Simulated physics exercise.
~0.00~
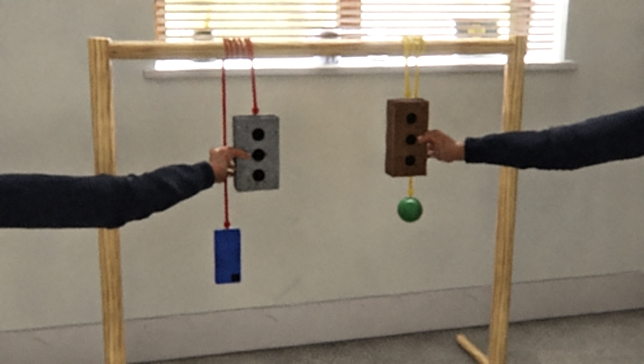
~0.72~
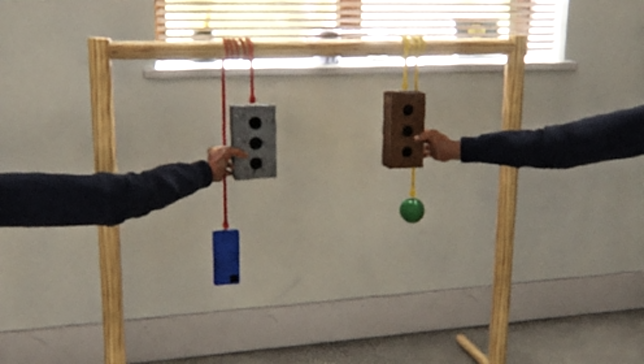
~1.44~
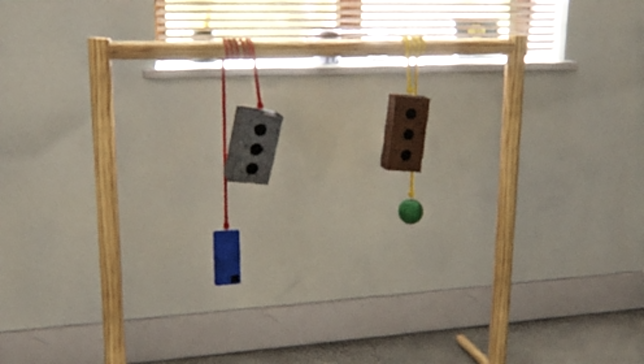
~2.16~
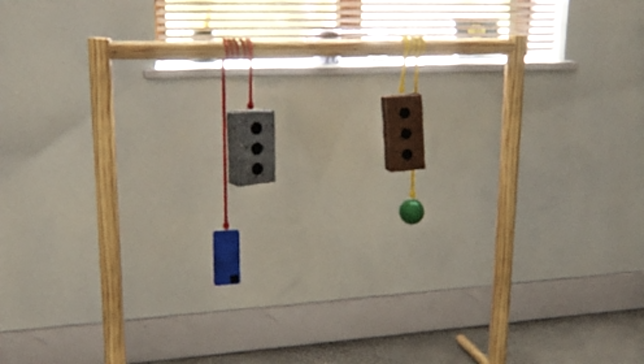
The footage shows a gray paver and a brown brick hanging from a wooden rail on red and yellow cords, with a blue phone and green ball at the other ends. Two hands steady the blocks, then withdraw, and both remain hanging.
